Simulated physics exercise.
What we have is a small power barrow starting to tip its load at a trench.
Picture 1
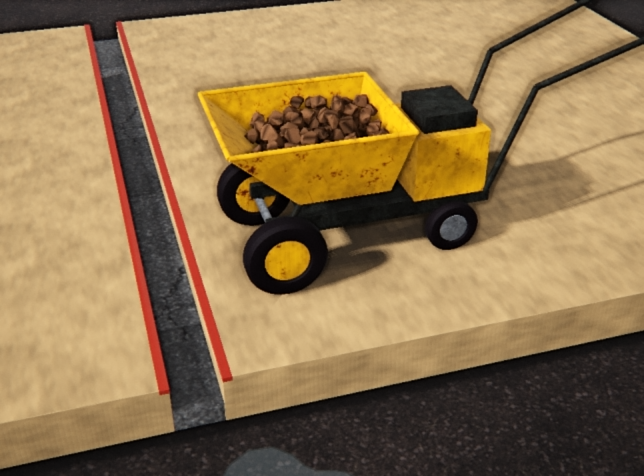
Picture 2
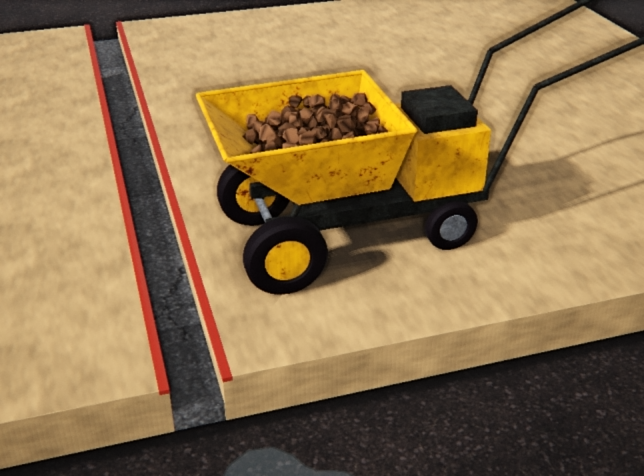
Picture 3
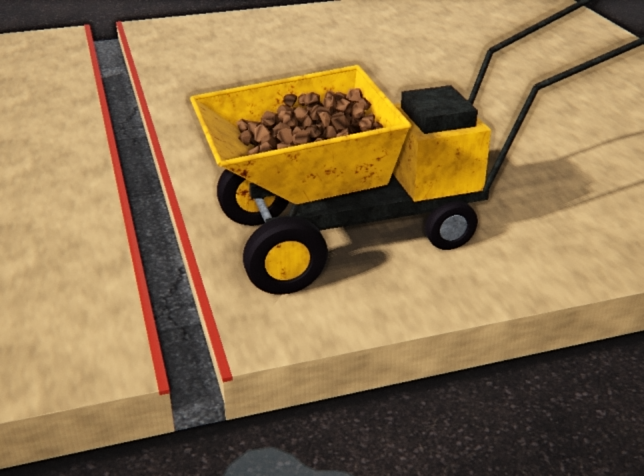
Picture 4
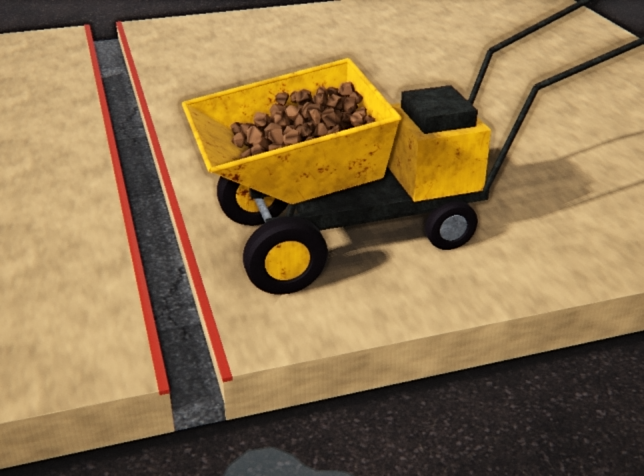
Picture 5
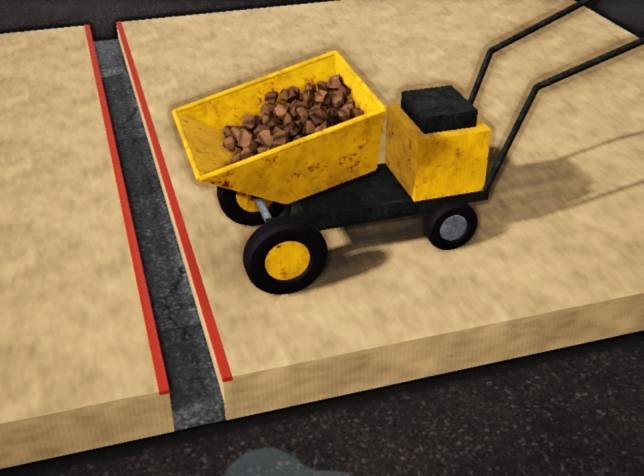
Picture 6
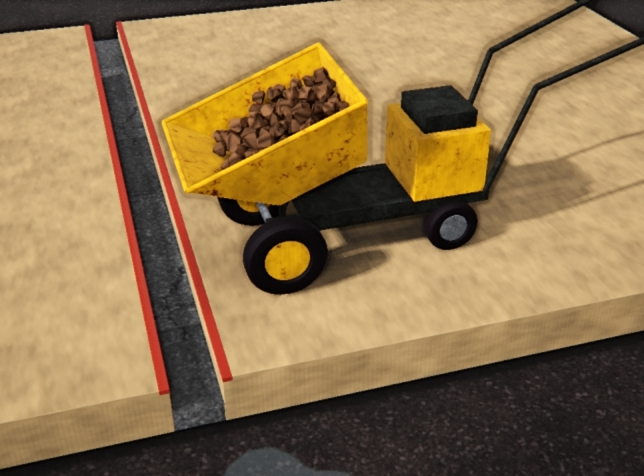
A small yellow power barrow with black handles stands on a pale tan slab above dark ground, seen from above and to one side by a still camera. Brown clods fill its skip, and to the left a narrow grey trench runs between two red edge lines. The skip tilts forward to the left, slowly then more clearly, its rear rising from the chassis while the wheels stay put.
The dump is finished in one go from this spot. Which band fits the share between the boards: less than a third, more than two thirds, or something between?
Between the edges lies less than a third of the load.
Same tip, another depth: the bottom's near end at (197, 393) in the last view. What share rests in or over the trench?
Some 0 per cent.
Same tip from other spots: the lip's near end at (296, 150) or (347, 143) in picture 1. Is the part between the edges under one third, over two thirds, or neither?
First in the middle band, then in the middle band.
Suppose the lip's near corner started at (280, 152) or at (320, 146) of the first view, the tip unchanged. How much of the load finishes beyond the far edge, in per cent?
About 30 and 10 per cent.
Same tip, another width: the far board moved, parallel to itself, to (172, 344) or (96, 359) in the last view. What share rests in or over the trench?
First some 0, then 70 per cent.
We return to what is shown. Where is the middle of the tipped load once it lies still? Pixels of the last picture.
Around (63, 285).
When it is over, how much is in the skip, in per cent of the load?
Roughly 25 in a hundred.
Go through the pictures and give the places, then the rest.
The first picture shows lip of the skip near (229, 159), level; top of the load near (324, 134), clay clods; first edge of the trench near (215, 336); far edge near (155, 347), the trench under half as wide as the skip, and about half as deep as wide.
The second picture shows lip of the skip near (227, 160), tipped barely; top of the load near (331, 116).
The third picture shows lip of the skip near (221, 164), tipped barely; top of the load near (325, 114).
The fourth picture shows lip of the skip near (211, 171), tipped a little; top of the load near (327, 117).
The fifth picture shows lip of the skip near (200, 180), tipped a little; top of the load near (315, 113).
The sixth picture shows lip of the skip near (187, 191), tipped clearly; top of the load near (321, 108); first edge of the trench near (215, 336); far edge near (155, 347).
Shortly afterwards, skip tipped steeply; the whole lot in the skip.
Next, skip tipped right over; near half in the skip; only a few in or heaped over the trench; near a third beyond it; only a few falling.
Some moments later, skip tipped right over; near a quarter in the skip; only a few in or heaped over the trench; near two thirds beyond it.
In the end, skip tipped right over; near a quarter in the skip; only a few in or heaped over the trench; the bulk beyond it.
